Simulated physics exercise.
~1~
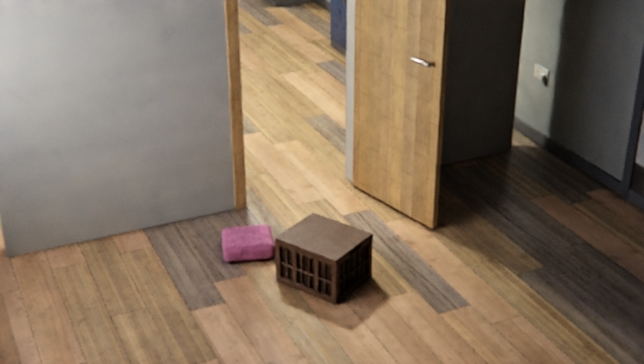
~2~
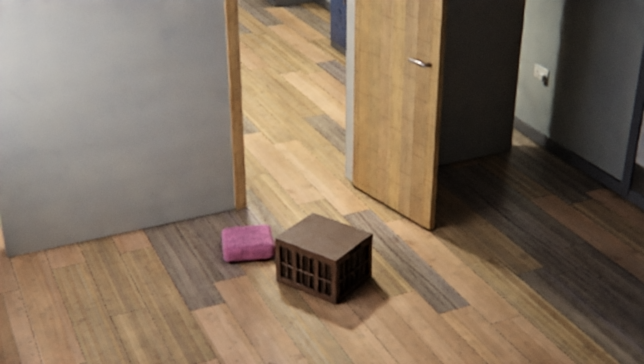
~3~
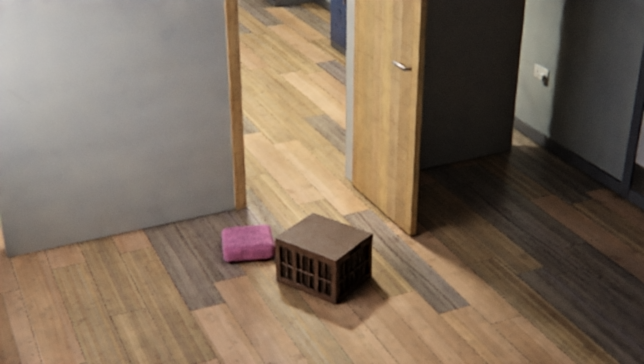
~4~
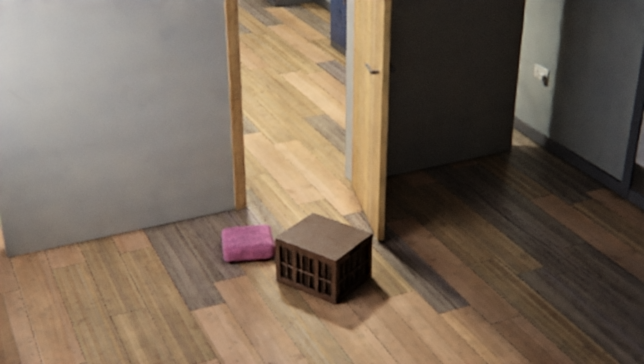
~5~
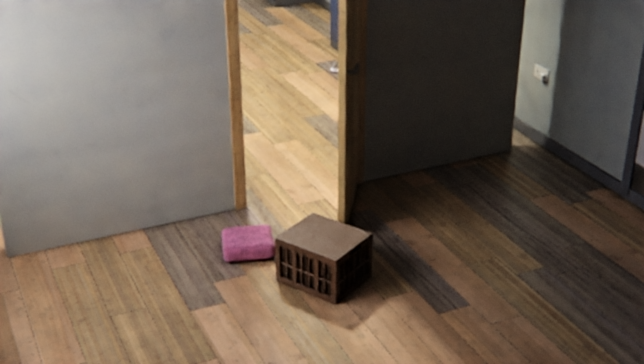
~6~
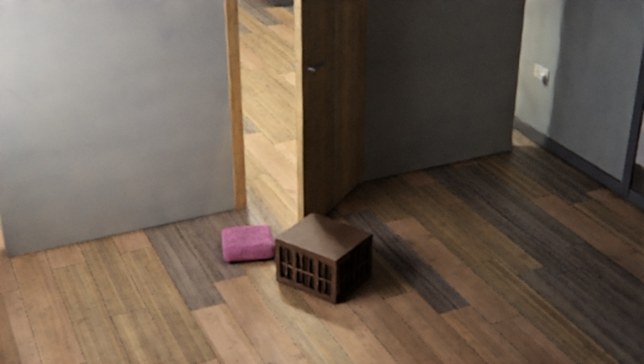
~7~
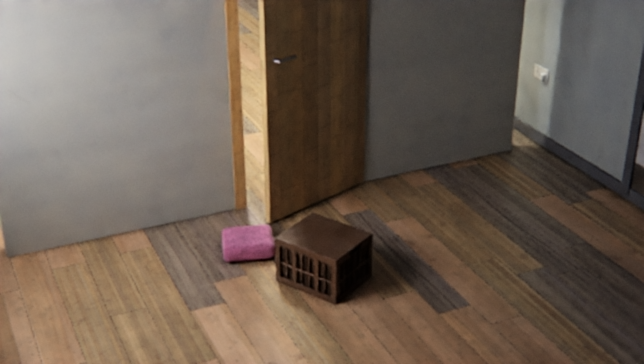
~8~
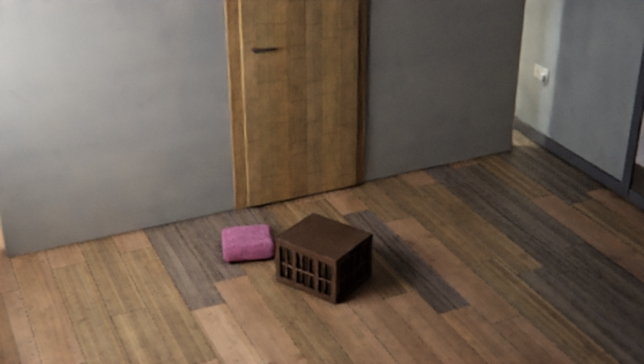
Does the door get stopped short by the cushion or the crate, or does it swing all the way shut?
The door swings all the way shut. The pink cushion and the brown crate stay where they are on the floor.
